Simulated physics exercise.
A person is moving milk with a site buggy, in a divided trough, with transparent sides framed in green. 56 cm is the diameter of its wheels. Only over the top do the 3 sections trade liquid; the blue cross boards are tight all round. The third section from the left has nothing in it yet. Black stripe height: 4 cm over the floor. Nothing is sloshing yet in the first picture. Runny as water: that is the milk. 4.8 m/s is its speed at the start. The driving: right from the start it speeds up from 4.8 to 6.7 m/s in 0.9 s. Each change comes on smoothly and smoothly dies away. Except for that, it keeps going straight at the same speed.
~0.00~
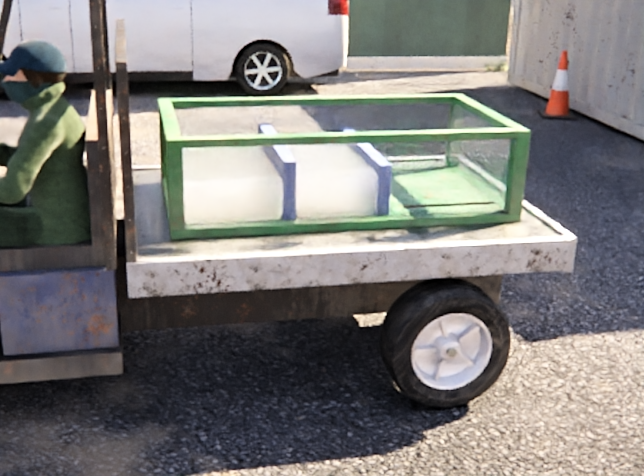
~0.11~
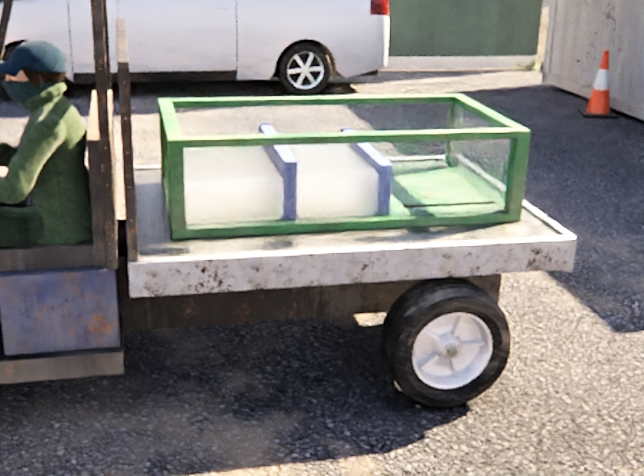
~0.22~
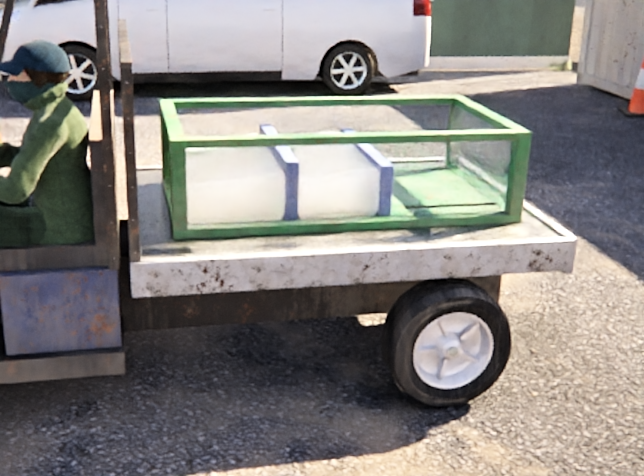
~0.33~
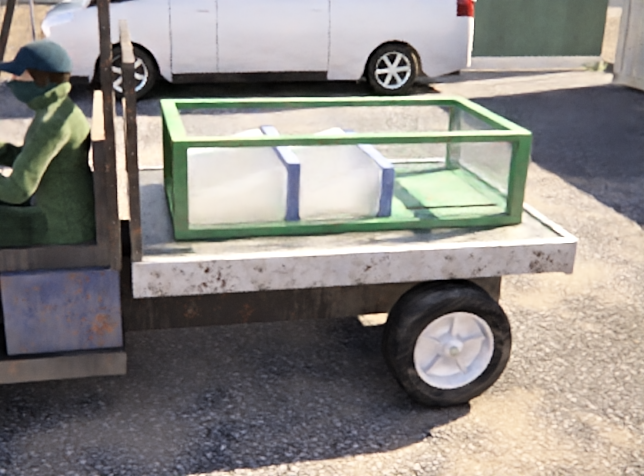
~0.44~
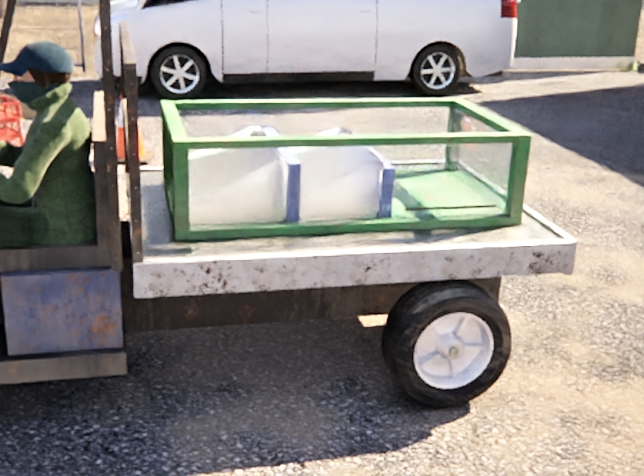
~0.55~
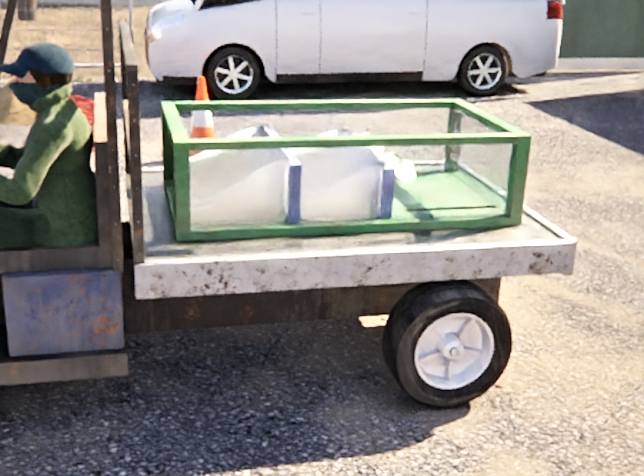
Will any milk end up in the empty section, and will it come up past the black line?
Yes, but not past the line.
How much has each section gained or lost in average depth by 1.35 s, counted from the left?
In cm: 1 down, 1 down, 1 up.
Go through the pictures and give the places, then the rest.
Surface heights from the left, (231, 172), (327, 168), dry; board top at (290, 162) and (386, 166); the front is on the left, levels are read along the near wall; a wheel hub at (455, 356), in the first frame.
Surface heights from the left, (232, 171), (328, 168), dry, in the second frame.
Surface heights from the left, (233, 172), (329, 169), dry, in the third frame.
Surface heights from the left, (235, 173), (330, 173), dry, in the fourth frame.
Surface heights from the left, (235, 175), (330, 175), dry, in the fifth frame.
Surface heights from the left, (236, 177), (331, 175), barely wet; a wheel hub at (458, 356), in the sixth frame.
Then, 0.95 s in, the mean depths from the left are 19, 19, 1 cm.
Then, 1.35 s in, the mean depths from the left are 19, 19, 1 cm.
Then, 1.85 s in, the mean depths from the left are 19, 19, 1 cm.
Then, 3.88 s in, the mean depths from the left are 19, 19, 1 cm.
